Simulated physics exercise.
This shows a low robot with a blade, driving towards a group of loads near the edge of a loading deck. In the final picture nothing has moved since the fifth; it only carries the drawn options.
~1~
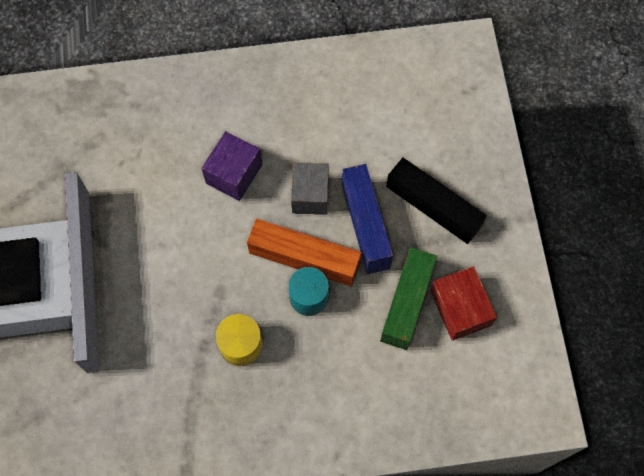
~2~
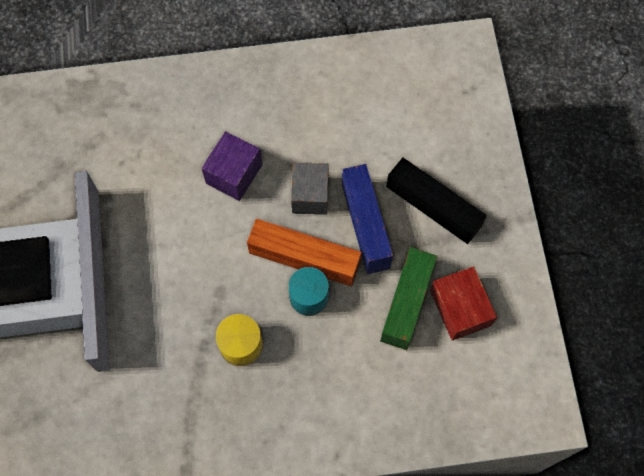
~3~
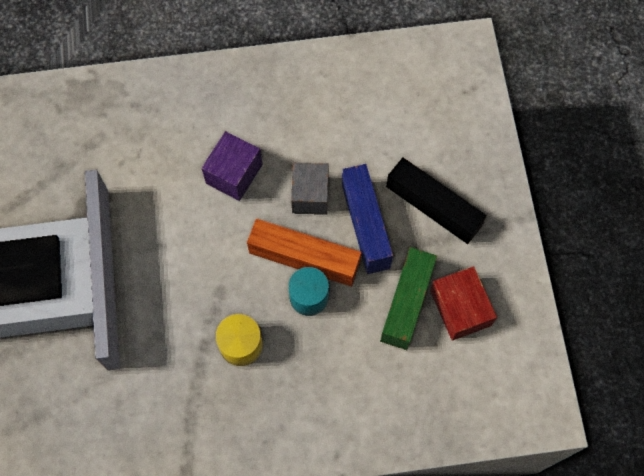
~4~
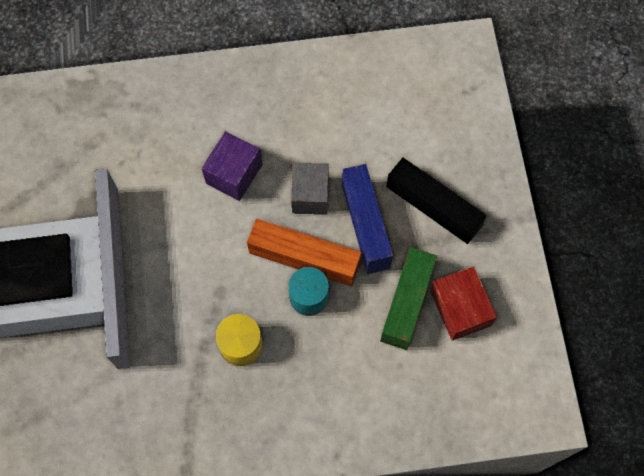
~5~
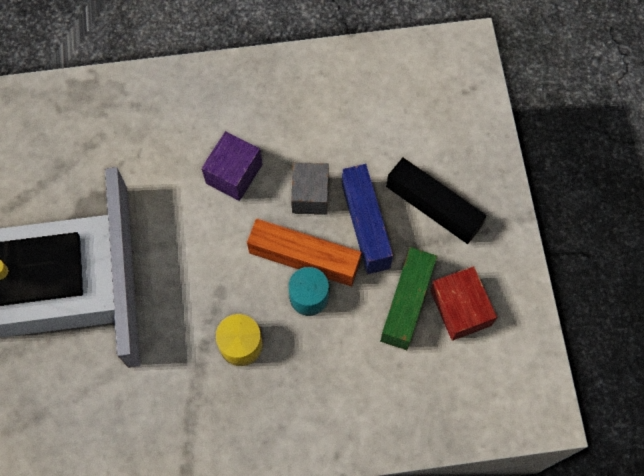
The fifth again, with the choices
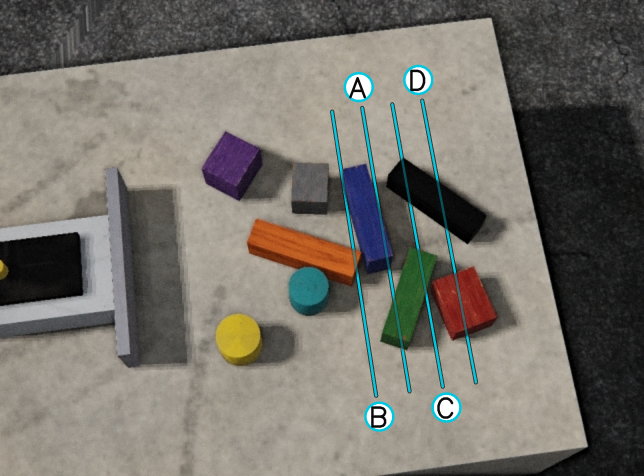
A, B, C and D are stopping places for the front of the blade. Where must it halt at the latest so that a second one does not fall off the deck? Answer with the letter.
Line D.
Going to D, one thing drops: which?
The red crate.
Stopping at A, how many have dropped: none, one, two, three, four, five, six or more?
In all, none.
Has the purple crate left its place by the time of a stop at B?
By then, yes.
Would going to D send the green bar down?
By then, no.
On the marked copy, A at (385, 242); B at (353, 246); C at (416, 238); D at (448, 234).
Taking D. A third of the way, robot (162, 252); yellow canister (278, 335); purple crate (263, 156).
Two thirds of the way, robot (281, 237); red crate (485, 308); black stick (447, 196).
When it is over, robot (374, 225); red crate over the edge; black stick (525, 183); one fallen.
As for the rest, A is within the limit but short; B is within the limit but short; C is within the limit but short.
